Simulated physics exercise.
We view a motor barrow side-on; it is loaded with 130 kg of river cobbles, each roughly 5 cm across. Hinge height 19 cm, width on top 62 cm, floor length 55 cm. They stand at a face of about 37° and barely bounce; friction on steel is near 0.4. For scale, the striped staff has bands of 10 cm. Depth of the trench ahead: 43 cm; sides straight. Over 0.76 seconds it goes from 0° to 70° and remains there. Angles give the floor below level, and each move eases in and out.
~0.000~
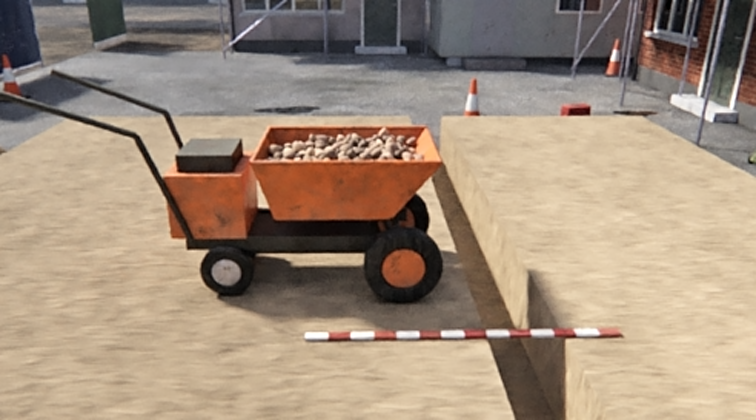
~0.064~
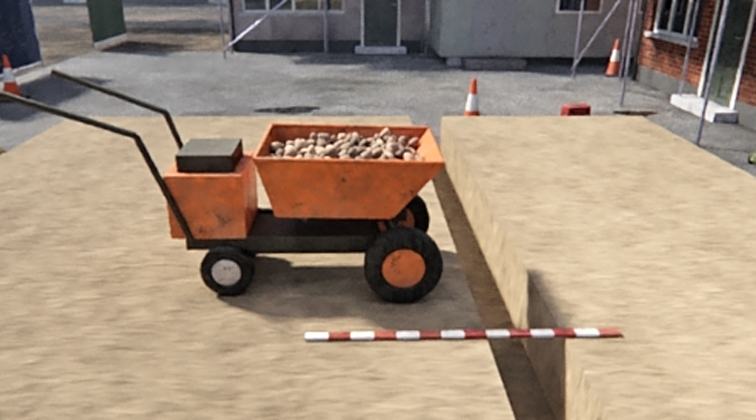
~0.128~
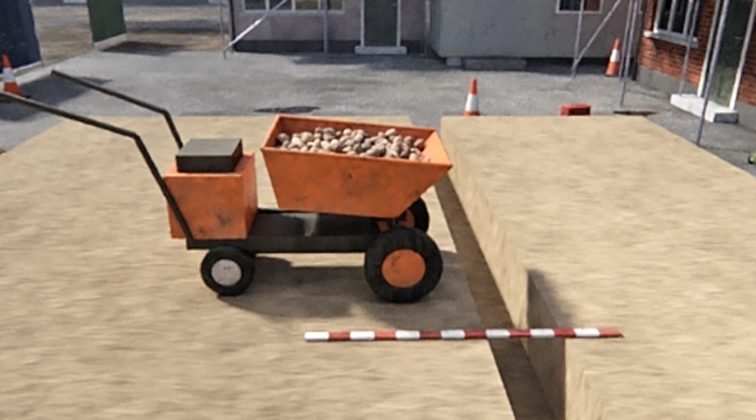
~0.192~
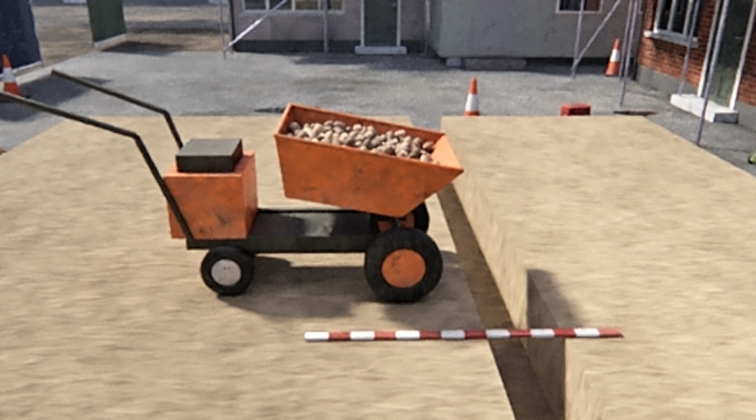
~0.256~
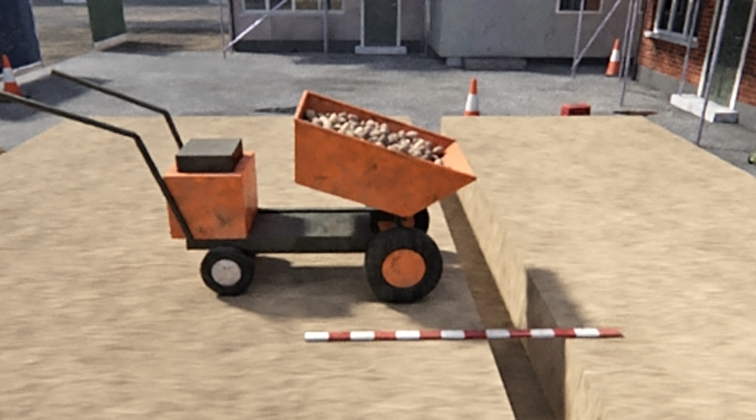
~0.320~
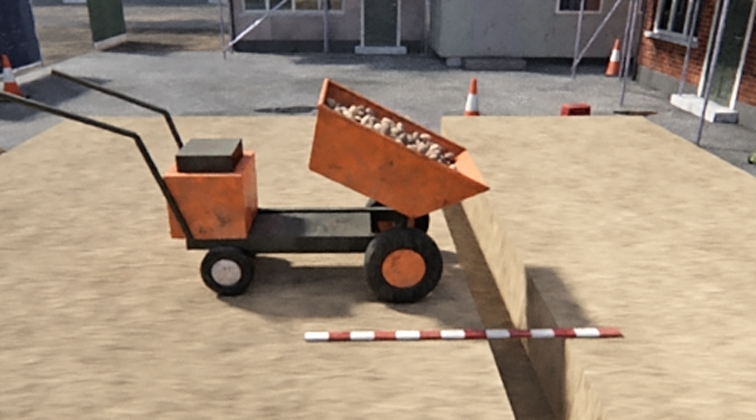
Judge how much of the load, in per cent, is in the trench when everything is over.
I judge it at about 40 per cent.
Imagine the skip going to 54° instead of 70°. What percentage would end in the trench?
Close to 20 per cent then.
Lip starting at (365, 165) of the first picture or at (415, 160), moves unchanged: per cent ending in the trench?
The first start gives about 90 per cent, the second about 65.
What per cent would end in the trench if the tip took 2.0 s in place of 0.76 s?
About 55 percent, I'd say.
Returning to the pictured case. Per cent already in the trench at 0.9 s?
Some 10 per cent.
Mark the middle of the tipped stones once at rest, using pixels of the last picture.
Their middle lands near (550, 267).
After 0.6 s the floor is at 59°; 100 % in the skip; the foremost stones are at (498, 204).
After 0.9 s the floor is at 70°; 67 % in the skip, 8 % in the trench, 25 % past the trench; the foremost stones are at (589, 278).
After 1.2 s the floor is at 70°; 25 % in the skip, 14 % in the trench, 61 % past the trench; the foremost stones are at (699, 262).
After 3.2 s the floor is at 70°; 0 % in the skip, 40 % in the trench, 60 % past the trench; the foremost stones are past the picture's edge.
